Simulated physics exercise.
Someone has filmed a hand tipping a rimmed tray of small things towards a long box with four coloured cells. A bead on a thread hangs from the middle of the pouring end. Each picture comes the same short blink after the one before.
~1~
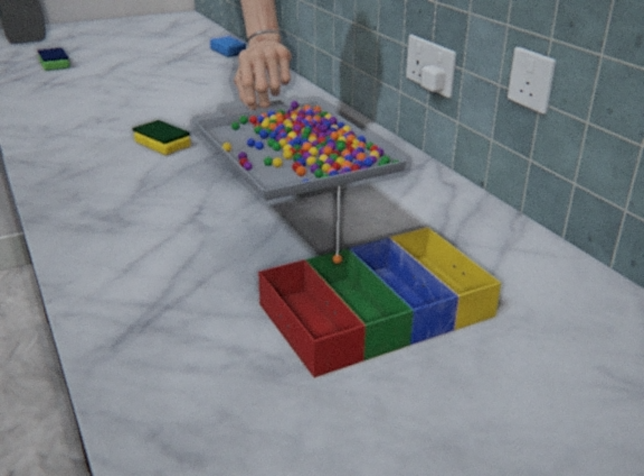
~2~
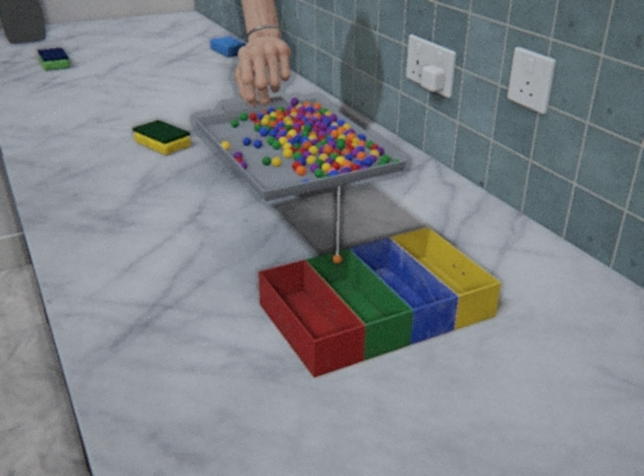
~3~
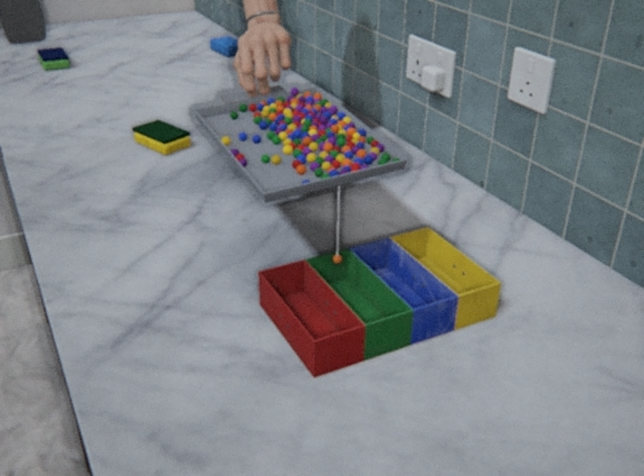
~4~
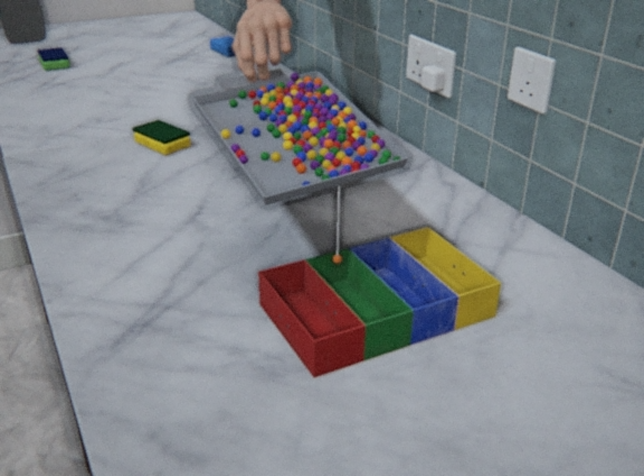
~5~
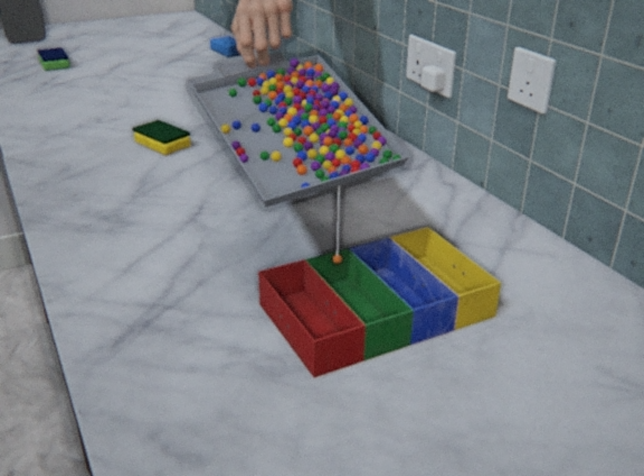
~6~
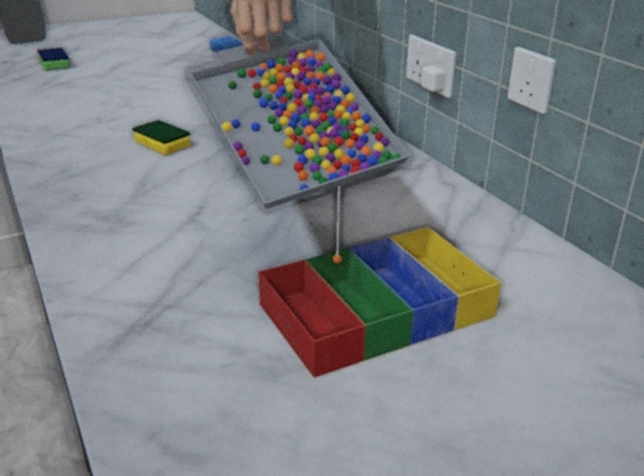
A hand raising the back of a grey tray of colourful beads above a red, green, blue and yellow box, the beads shifting.
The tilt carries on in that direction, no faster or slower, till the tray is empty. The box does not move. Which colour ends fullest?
The red one ends fullest.
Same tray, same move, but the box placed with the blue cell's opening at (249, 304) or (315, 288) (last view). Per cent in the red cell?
First some 0, then 0 per cent.
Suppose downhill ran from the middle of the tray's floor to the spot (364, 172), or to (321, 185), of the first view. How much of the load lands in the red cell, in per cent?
The first gives 0 %, the second 40 %.
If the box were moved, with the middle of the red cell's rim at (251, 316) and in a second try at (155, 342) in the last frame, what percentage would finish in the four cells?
Roughly 90 per cent, and 80 per cent.
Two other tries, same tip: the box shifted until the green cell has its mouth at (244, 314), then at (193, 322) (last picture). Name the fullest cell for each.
At the first place blue, at the second yellow.
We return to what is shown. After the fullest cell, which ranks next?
It is the cell in green.
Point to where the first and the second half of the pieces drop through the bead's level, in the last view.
First near (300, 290), later near (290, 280).
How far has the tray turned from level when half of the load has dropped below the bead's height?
At about 85°.
Soon after the last picture, tray tipped steeply; most on the tray; a stray few in the red cell; about a quarter falling or outside the box.
A little later, tray tipped past a quarter turn; a small part on the tray; about a third in the red cell; a small part in the green cell; a stray few in the blue cell; about a third falling or outside the box.
Later still, tray tipped past a quarter turn; about half in the red cell; about a quarter in the green cell; a stray few in the blue cell; a stray few in the yellow cell; about a third falling or outside the box.
By the end, tray tipped past a quarter turn; about half in the red cell; about a quarter in the green cell; a stray few in the blue cell; a stray few in the yellow cell; about a third outside the box.
